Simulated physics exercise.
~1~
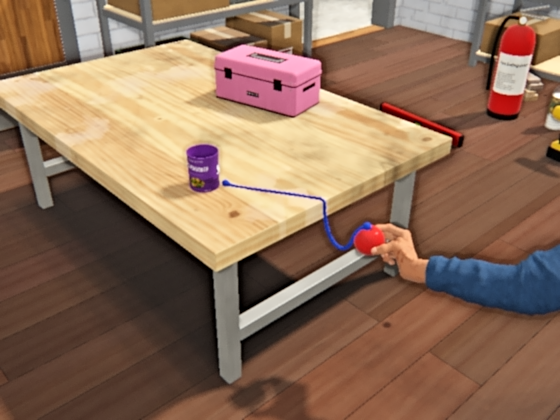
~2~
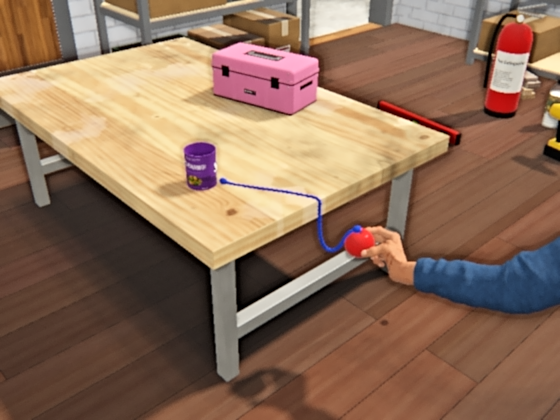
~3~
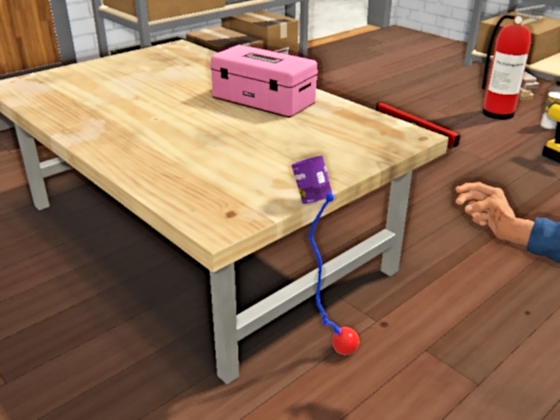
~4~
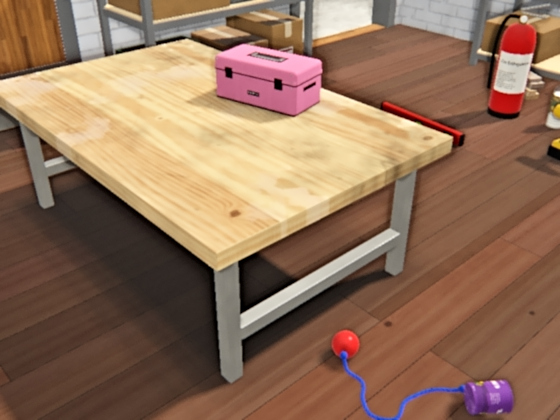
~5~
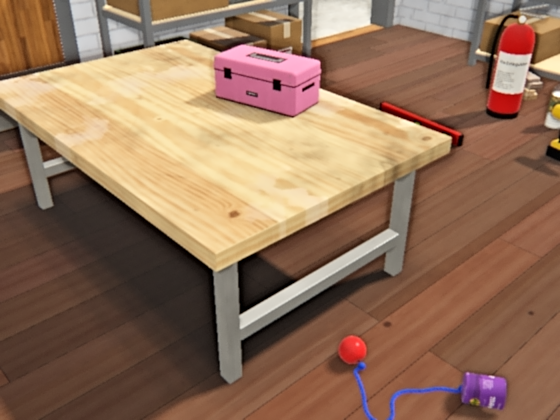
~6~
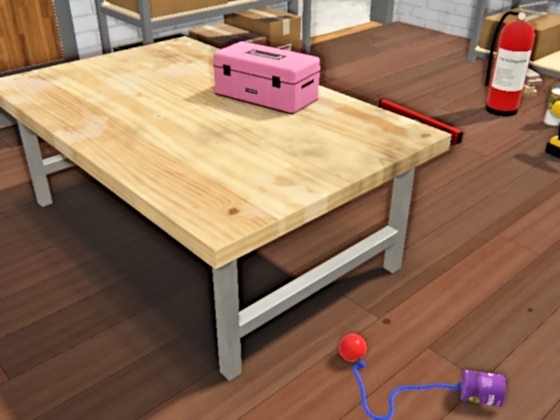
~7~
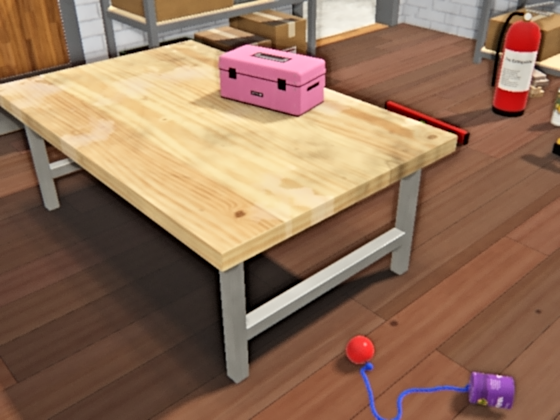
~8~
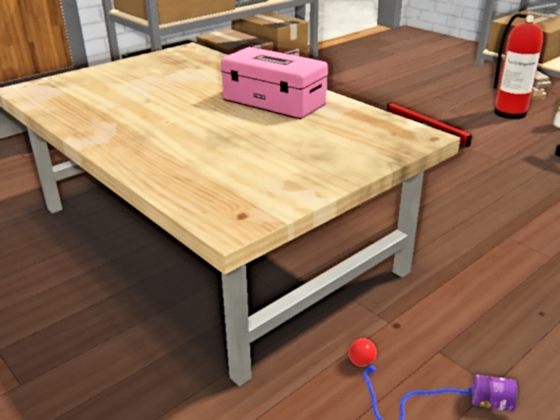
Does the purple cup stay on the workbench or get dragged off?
The purple cup is dragged off the workbench as the round red object drops all the way to the floor.
